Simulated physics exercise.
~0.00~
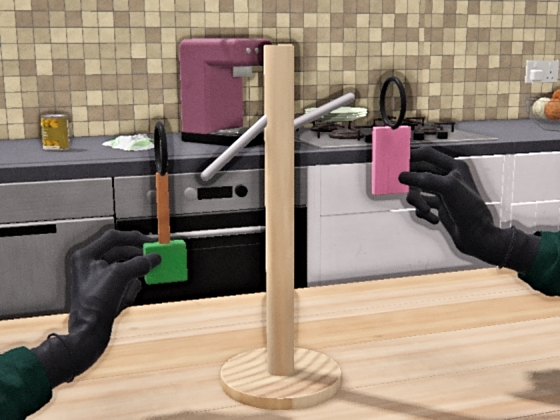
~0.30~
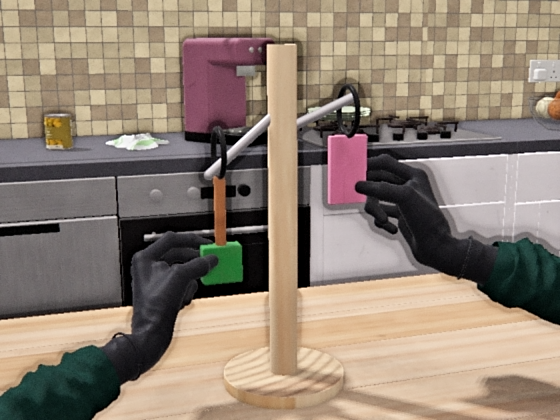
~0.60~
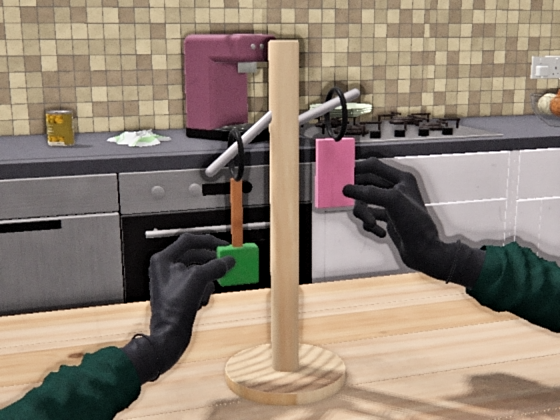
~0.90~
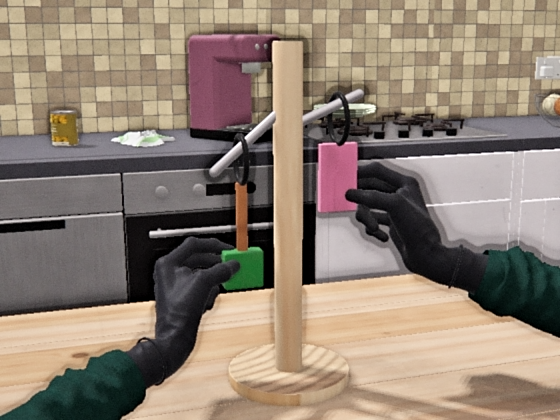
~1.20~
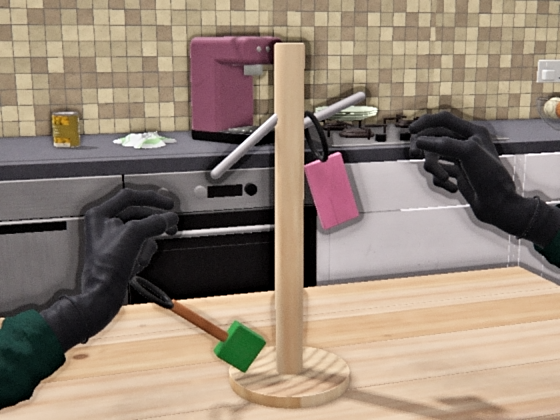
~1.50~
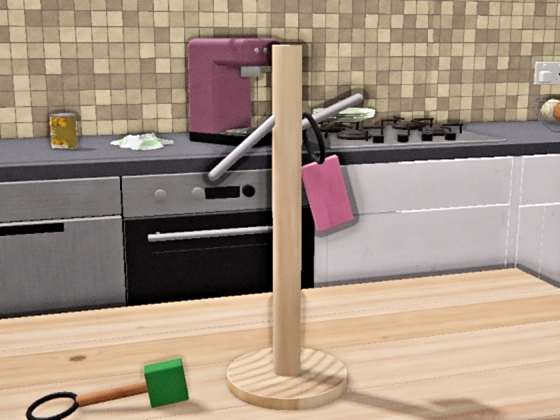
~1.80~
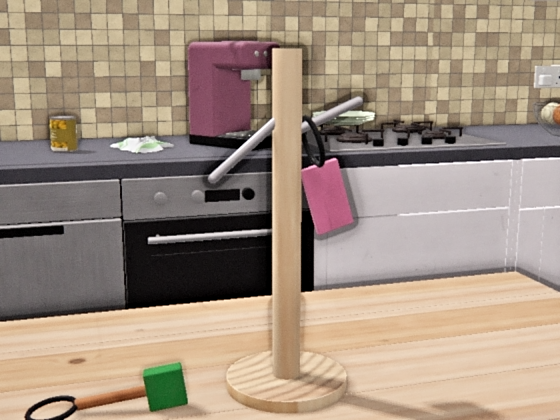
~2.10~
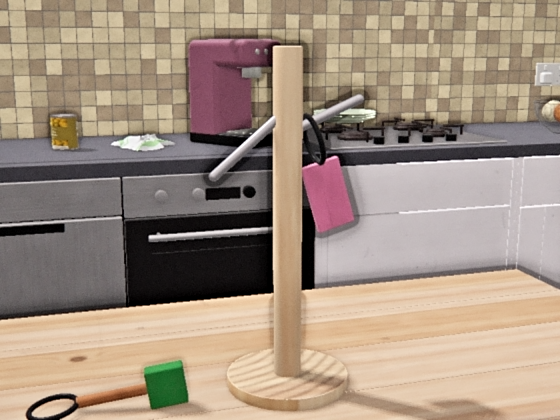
Two gloved hands release a pink tag, which stays hooked, and a green brush, which falls.
